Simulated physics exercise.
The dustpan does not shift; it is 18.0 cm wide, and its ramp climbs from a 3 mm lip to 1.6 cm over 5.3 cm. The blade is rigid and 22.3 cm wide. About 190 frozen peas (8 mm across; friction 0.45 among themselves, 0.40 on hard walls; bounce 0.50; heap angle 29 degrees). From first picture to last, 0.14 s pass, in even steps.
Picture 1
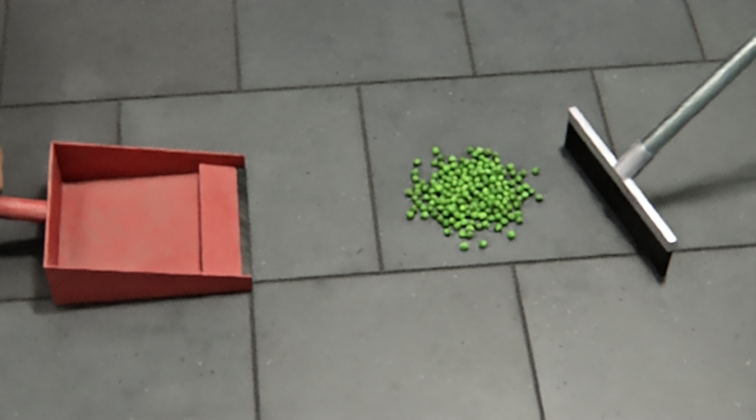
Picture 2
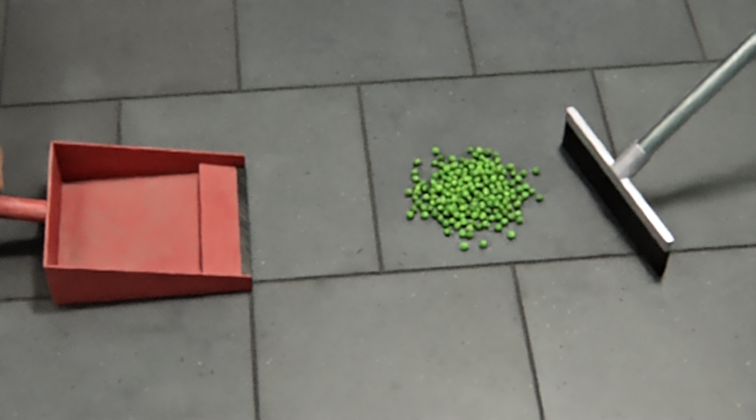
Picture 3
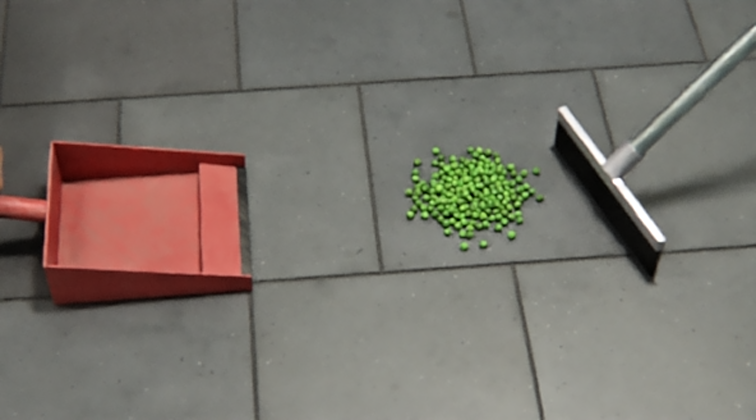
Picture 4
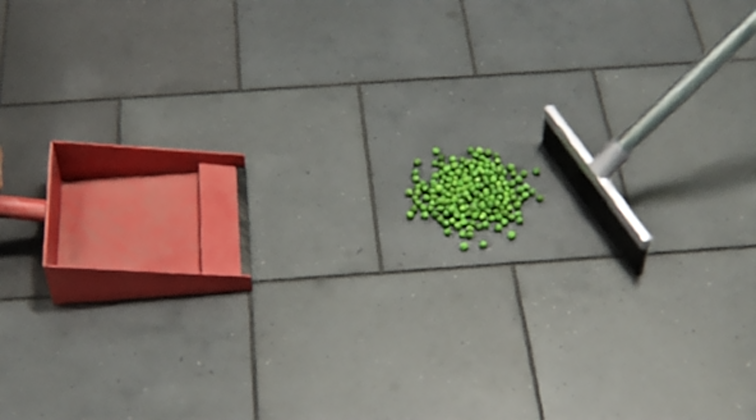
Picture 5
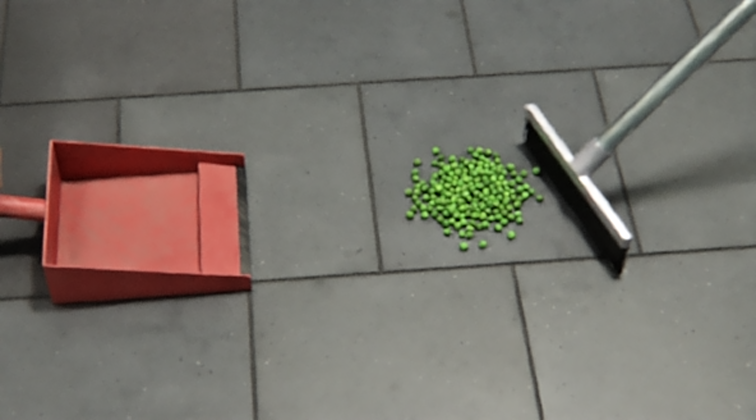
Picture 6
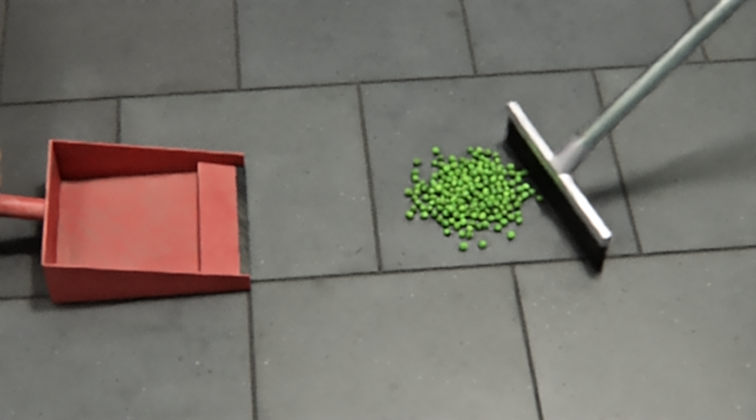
On a grey tiled floor, a squeegee-like blade on a metal pole slid left toward a heap of small green peas and just nudged its right edge, while a red dustpan stayed still at left.
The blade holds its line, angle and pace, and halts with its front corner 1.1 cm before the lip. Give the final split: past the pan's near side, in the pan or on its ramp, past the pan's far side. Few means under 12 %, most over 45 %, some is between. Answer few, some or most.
Near side some, pan few, far side some.
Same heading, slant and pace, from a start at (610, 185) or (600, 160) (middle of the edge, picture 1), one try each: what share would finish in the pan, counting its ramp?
About 5 and 0 per cent.
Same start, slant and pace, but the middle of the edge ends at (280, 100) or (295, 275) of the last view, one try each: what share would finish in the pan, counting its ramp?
Some 0 and 15 per cent.
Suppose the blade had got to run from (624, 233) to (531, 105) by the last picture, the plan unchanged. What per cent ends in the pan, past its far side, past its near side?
Pan 0, far 20, near 0.
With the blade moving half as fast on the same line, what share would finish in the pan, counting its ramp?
In that case some 0 per cent.
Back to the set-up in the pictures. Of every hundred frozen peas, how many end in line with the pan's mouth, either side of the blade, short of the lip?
Roughly 55 per cent.
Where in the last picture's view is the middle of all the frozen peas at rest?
Around (257, 223).
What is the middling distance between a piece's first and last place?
Roughly 26 cm.
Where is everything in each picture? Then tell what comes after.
In the first picture, blade from (670, 245) to (573, 117), moved 0.0 cm, 0 of the pieces shifted so far; middle of the pieces at (468, 194); pan at (137, 235).
In the second picture, blade from (667, 245) to (570, 116), moved 0.3 cm, 0 of the pieces shifted so far; middle of the pieces at (468, 194).
In the third picture, blade from (659, 245) to (562, 116), moved 1.3 cm, 0 of the pieces shifted so far; middle of the pieces at (468, 194).
In the fourth picture, blade from (645, 244) to (549, 115), moved 2.9 cm, 0 of the pieces shifted so far; middle of the pieces at (468, 194).
In the fifth picture, blade from (625, 242) to (531, 113), moved 5.0 cm, 0 of the pieces shifted so far; middle of the pieces at (468, 194).
In the sixth picture, blade from (604, 241) to (512, 112), moved 7.3 cm, 2 of the pieces shifted so far; middle of the pieces at (467, 194); pan at (135, 234).
Then, 0.21 s after the last picture, middle of the blade 20 cm from the lip; 0 % over the lip, far side 10 %, near side 0 %.
Then, 0.35 s after the last picture, middle of the blade 10 cm from the lip; 0 % over the lip, far side 15 %, near side 10 %.
Then, 0.61 s after the last picture, middle of the blade 5 cm from the lip; 10 % over the lip, far side 15 %, near side 20 %.
In the end, near side 20 %, pan 5 %, far side 15 %, in front of the lip or behind the blade 55 %.
